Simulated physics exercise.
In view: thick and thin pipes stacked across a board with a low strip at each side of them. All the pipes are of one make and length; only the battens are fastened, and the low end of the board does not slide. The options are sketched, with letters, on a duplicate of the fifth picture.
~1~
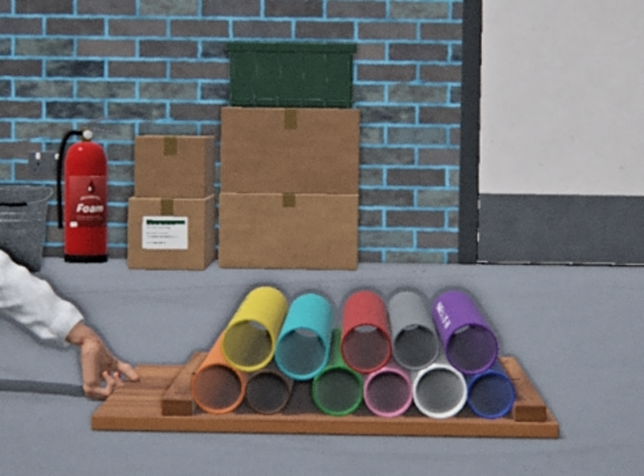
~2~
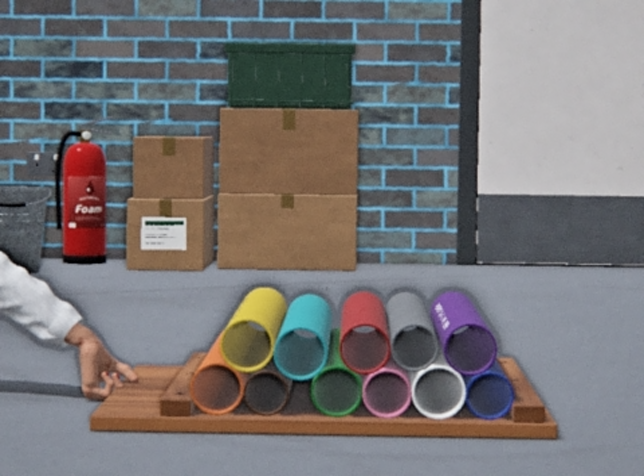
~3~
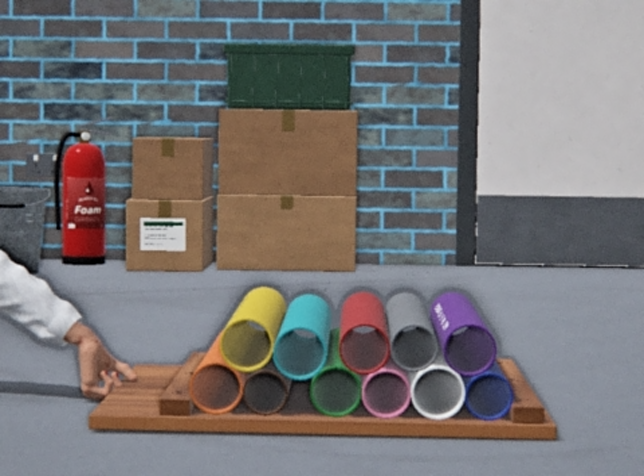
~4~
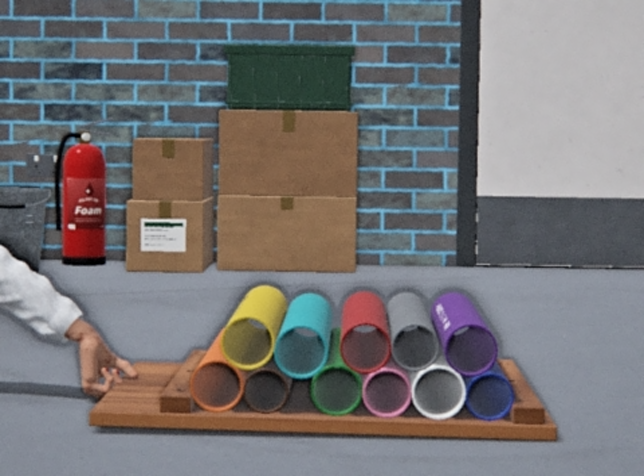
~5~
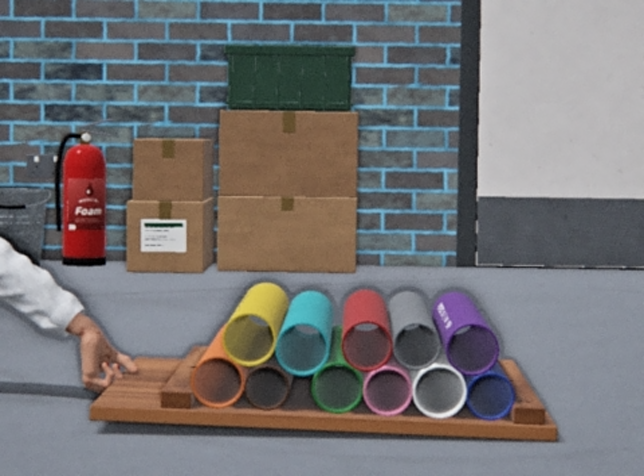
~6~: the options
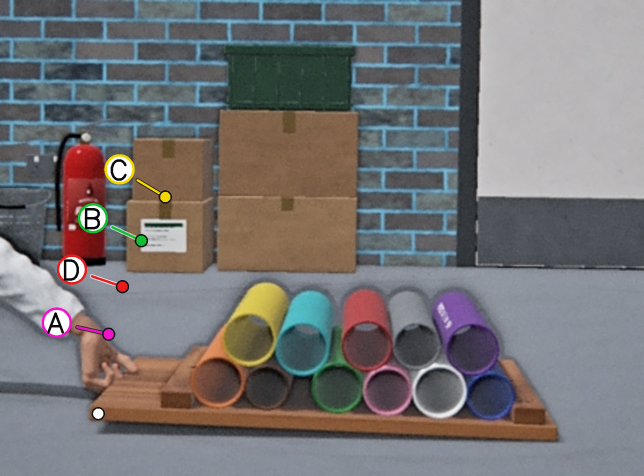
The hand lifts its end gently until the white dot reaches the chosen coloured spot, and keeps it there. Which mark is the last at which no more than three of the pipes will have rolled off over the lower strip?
The highest mark that will do is D.
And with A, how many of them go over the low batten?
It comes to none.
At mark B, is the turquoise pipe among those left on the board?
No, with B.
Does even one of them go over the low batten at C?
At C: Yes.
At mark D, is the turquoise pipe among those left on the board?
Yes.
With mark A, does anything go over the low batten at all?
At A: No.
On the copy, A at (108, 334); B at (141, 241); C at (165, 197); D at (122, 287); the white dot at (98, 414).
On D. First, board at 13°.
Then, board at 18°.
Finally, board at 18°, none over the low batten.
By contrast, A none over the low batten; B five over the low batten; C five over the low batten.
